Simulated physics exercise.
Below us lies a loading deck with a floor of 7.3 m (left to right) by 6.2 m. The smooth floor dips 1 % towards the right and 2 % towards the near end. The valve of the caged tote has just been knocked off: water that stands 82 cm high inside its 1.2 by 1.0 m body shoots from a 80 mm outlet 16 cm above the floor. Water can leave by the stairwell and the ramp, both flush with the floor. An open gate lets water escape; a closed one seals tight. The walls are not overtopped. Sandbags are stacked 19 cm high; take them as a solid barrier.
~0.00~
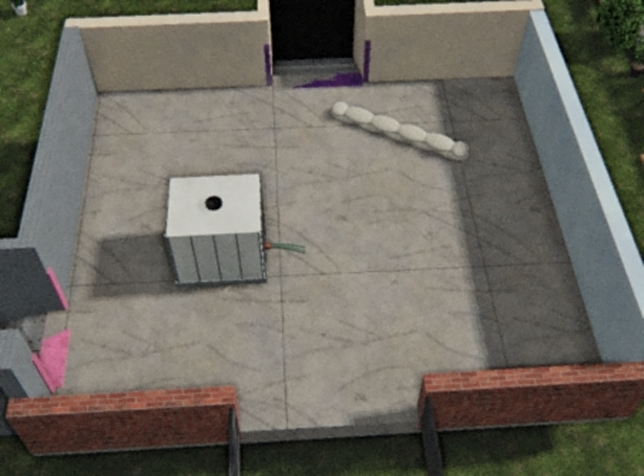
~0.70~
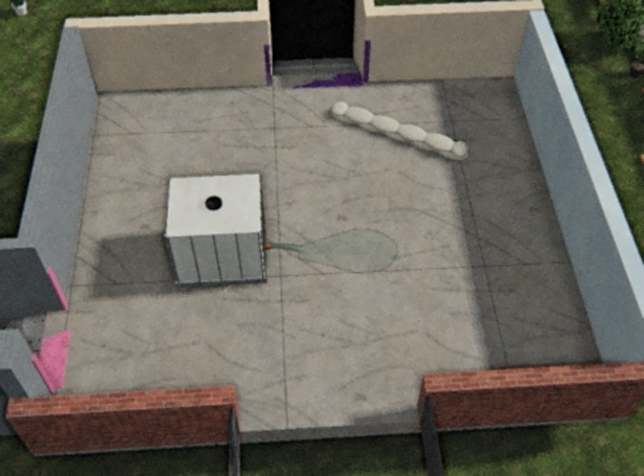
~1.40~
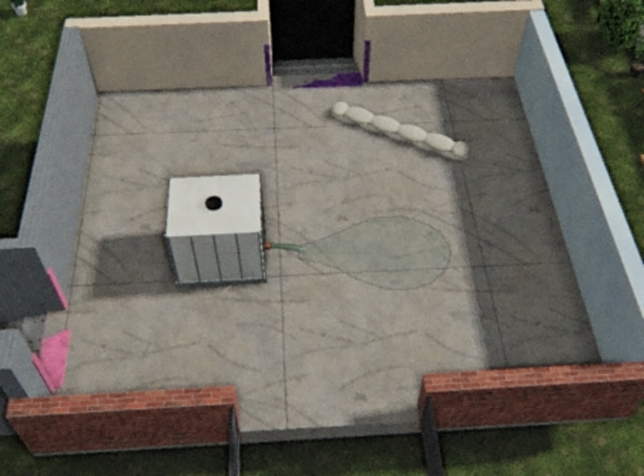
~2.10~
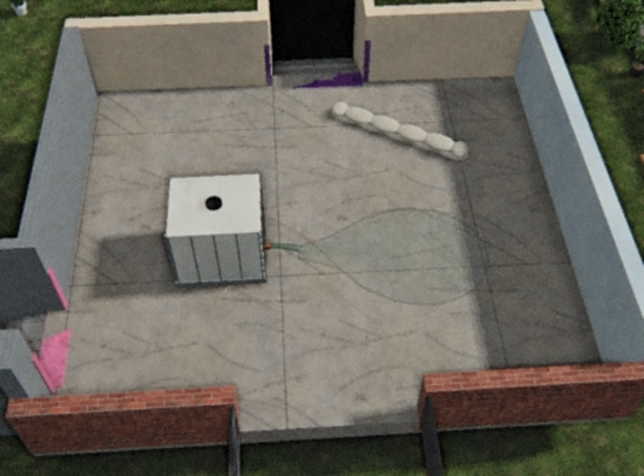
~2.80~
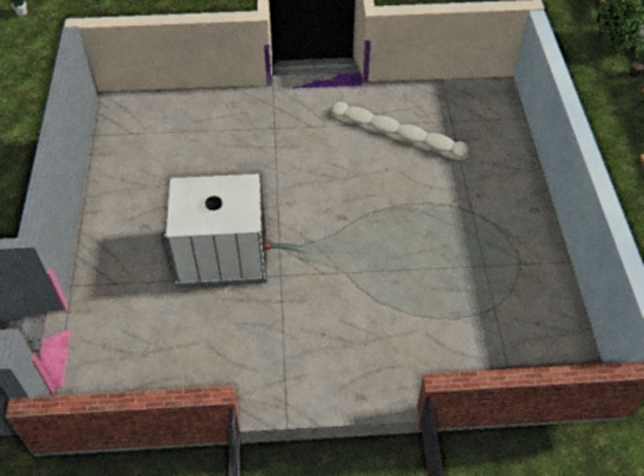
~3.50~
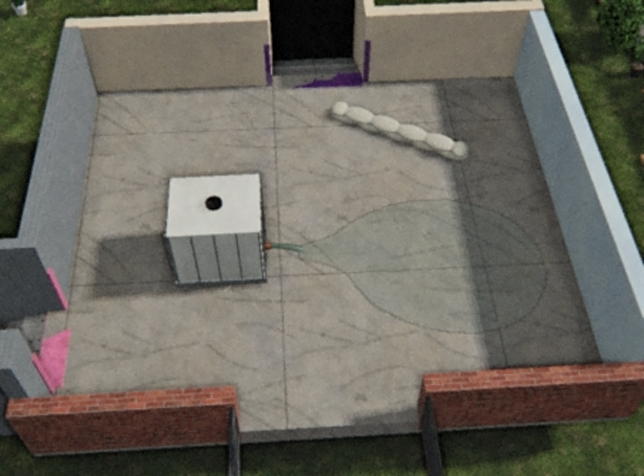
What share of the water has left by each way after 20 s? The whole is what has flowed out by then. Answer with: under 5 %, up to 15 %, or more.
The gate opening takes between 5 and 15 %; the stairwell (marked purple) takes less than 5 %; the basement ramp (marked pink) takes not even 5 %.
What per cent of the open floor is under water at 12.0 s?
Some 20 per cent of it.
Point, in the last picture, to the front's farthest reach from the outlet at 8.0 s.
Near (602, 393).
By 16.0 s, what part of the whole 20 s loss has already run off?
Some 25 per cent by then.
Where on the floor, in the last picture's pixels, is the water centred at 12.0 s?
Near (494, 315).
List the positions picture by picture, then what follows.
The jet has just started at (283, 246); the ground is still dry, in the first picture.
From the spout at (283, 246) the water has spread over 0.7 m2; its tip is at (395, 251), and it is 1.2 cm deep on average, in the second picture.
From the spout at (283, 246) the water has spread over 1.8 m2; its tip is at (448, 255), and it is 1.1 cm deep on average, in the third picture.
The jet leaves at (283, 246); the sheet reaches (485, 260), 3.3 m away, and wets 2.9 m2, in the fourth picture.
The jet leaves at (283, 246); the sheet reaches (516, 269), 3.7 m away, and wets 4.0 m2, in the fifth picture.
From the spout at (283, 246) the water has spread over 5.1 m2; its tip is at (543, 278), and it is 0.9 cm deep on average, in the sixth picture.
After 5.0 s water covers 15 % of the floor and is deepest (3 cm) near (318, 251); gone so far, the gate opening 0 %, the stairwell (marked purple) 0 %, the basement ramp (marked pink) 0 %.
After 8.0 s water covers 20 % of the floor and is deepest (5 cm) near (602, 393); gone so far, the gate opening 0 %, the stairwell (marked purple) 0 %, the basement ramp (marked pink) 0 %.
After 12.0 s water covers 20 % of the floor and is deepest (6 cm) near (602, 393); gone so far, the gate opening 0 %, the stairwell (marked purple) 0 %, the basement ramp (marked pink) 0 %.
After 16.0 s water covers 25 % of the floor and is deepest (7 cm) near (602, 393); gone so far, the gate opening 3 %, the stairwell (marked purple) 0 %, the basement ramp (marked pink) 0 %.
After 20.0 s water covers 25 % of the floor and is deepest (7 cm) near (602, 393); gone so far, the gate opening 11 %, the stairwell (marked purple) 0 %, the basement ramp (marked pink) 0 %.
